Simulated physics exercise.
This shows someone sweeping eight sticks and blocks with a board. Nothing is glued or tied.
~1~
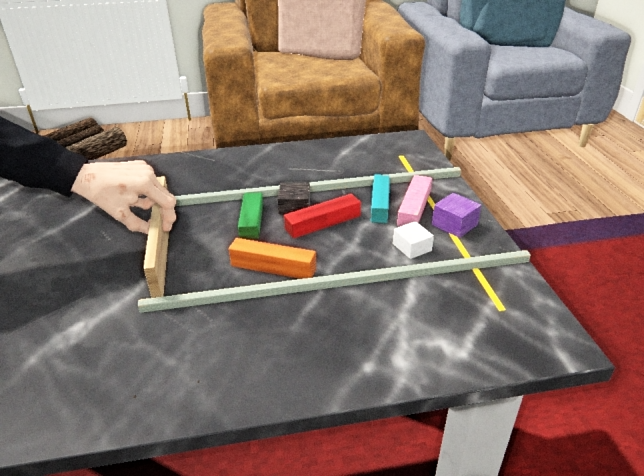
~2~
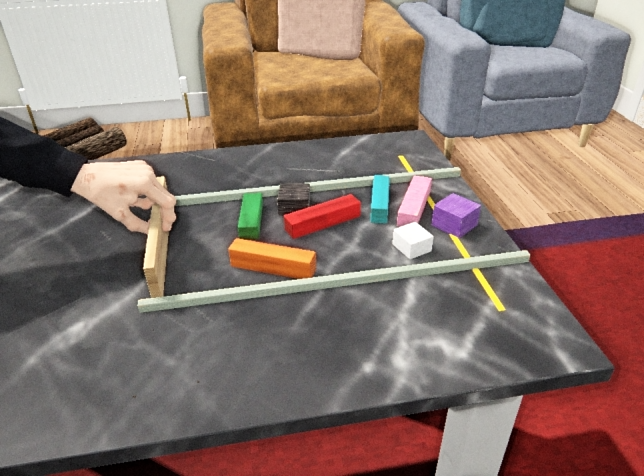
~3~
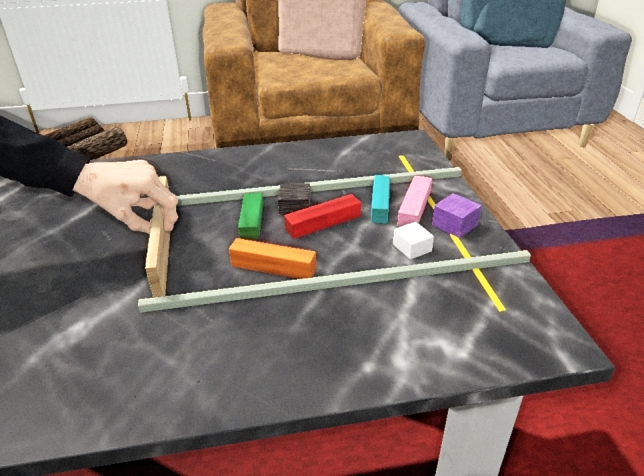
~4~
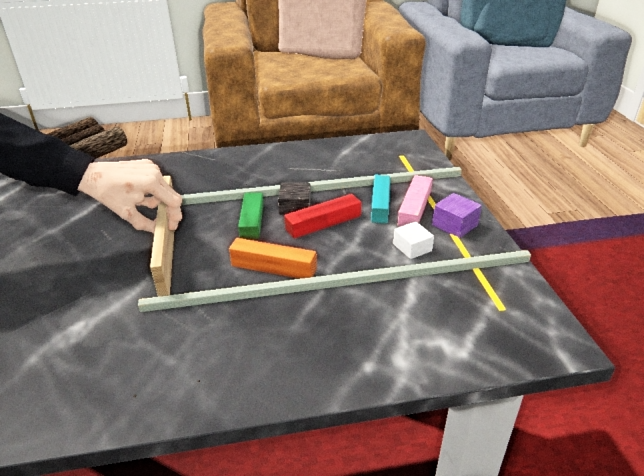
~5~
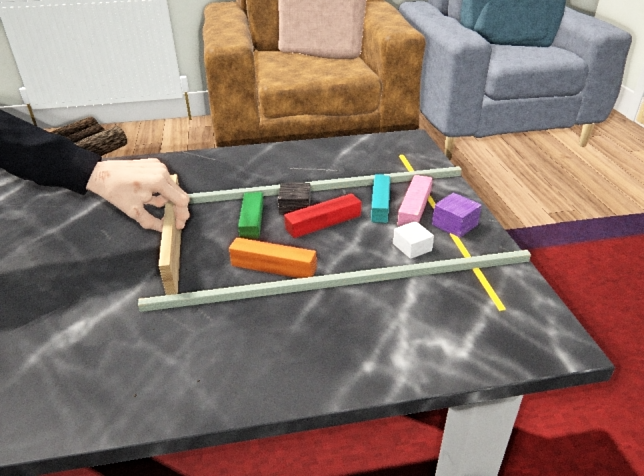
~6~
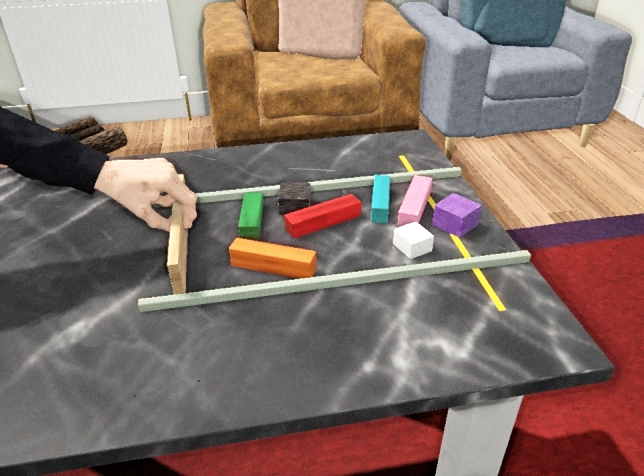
On a dark marble-patterned table in a living room, a hand holds a wooden board upright at the left end of two pale rails, with eight colourful blocks lying to its right. The hand slides the board slightly to the right, still short of the blocks, which stay still.
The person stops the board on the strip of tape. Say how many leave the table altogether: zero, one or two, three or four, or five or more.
As it turns out, the number that fall off is three or four.
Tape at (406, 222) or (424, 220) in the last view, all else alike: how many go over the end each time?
The counts: 0 and 3.
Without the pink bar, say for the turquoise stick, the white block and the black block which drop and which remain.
The turquoise stick goes over; the white block is kept; the black block survives.
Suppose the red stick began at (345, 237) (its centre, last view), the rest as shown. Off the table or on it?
It survives.
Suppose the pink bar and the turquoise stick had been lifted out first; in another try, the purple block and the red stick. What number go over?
First 0, then 1.
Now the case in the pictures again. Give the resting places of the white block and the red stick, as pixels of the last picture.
The white block at (490, 222), the red stick at (475, 199).
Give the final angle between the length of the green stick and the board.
Some 0 degrees.
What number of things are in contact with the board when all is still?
2 of them.
Soon after, none off yet; purple block at rest near (457, 215); pink bar at rest near (416, 201); white block at rest near (413, 240).
After that, none off yet; purple block moving near (467, 217); pink bar displaced a little near (447, 205); white block displaced about its own width near (424, 232).
In the end, the number that fall off is three or four; gone, turquoise stick, pink bar and purple block.
